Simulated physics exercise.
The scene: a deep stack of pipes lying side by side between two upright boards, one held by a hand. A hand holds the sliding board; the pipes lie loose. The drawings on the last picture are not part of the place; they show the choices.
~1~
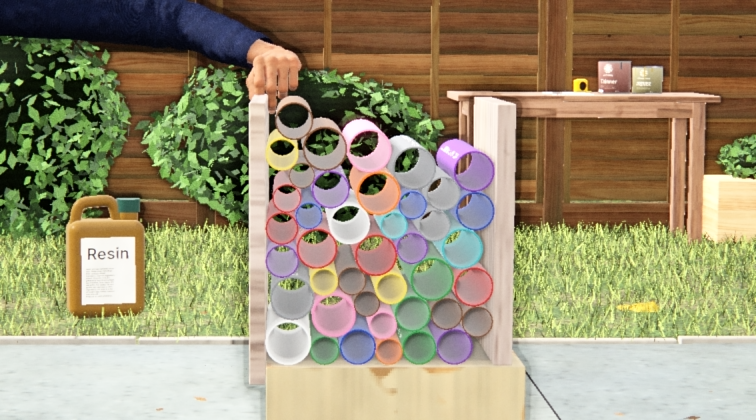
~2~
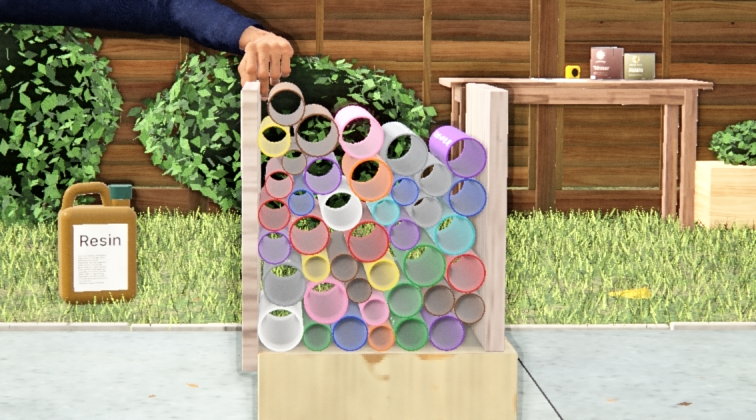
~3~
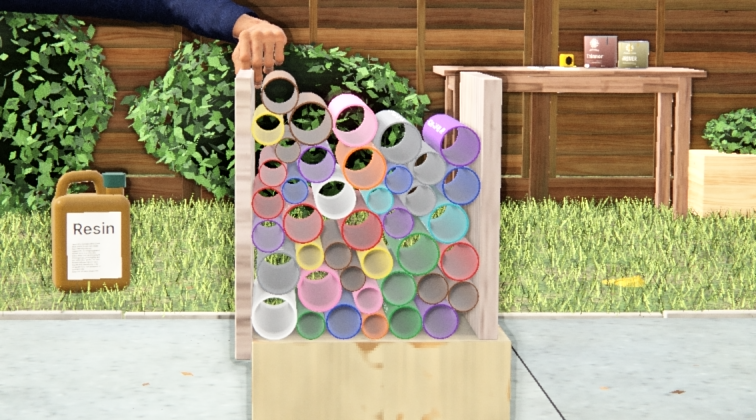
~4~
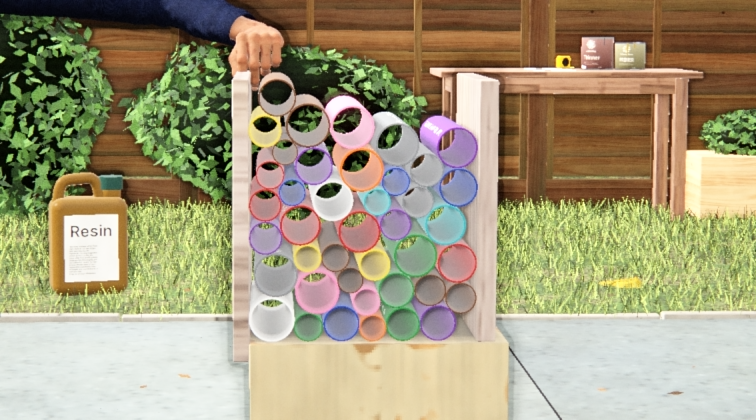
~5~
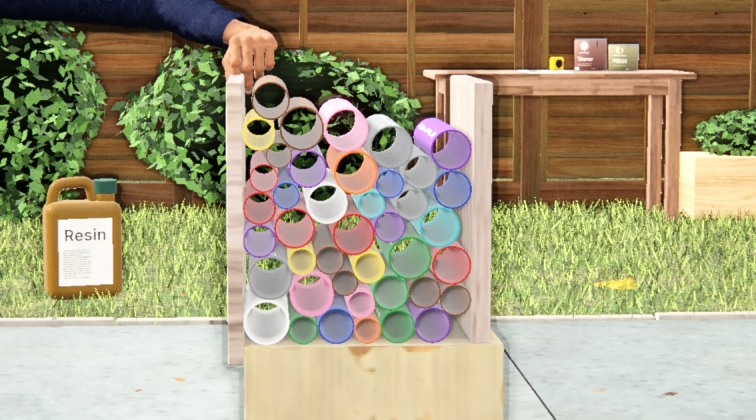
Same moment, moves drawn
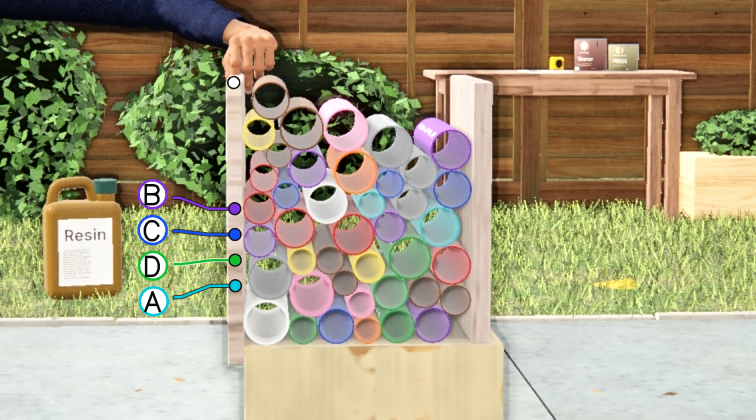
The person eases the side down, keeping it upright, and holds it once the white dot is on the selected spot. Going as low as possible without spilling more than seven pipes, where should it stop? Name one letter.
It can be let down to B.
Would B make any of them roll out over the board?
At B: Yes.
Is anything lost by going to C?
Yes, at C.
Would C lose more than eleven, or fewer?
Fewer than eleven.
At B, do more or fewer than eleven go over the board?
It loses fewer than eleven.
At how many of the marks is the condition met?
The number is one.
On the marked copy, A at (236, 286); B at (235, 209); C at (235, 235); D at (235, 260); the white dot at (234, 82).
Following B. Soon after the start, top of the board (242, 143).
Later, top of the board (243, 207).
In the end, top of the board (243, 208), about four out over the board.
As for the rest, A more than seven out over the board; C more than seven out over the board; D more than seven out over the board.
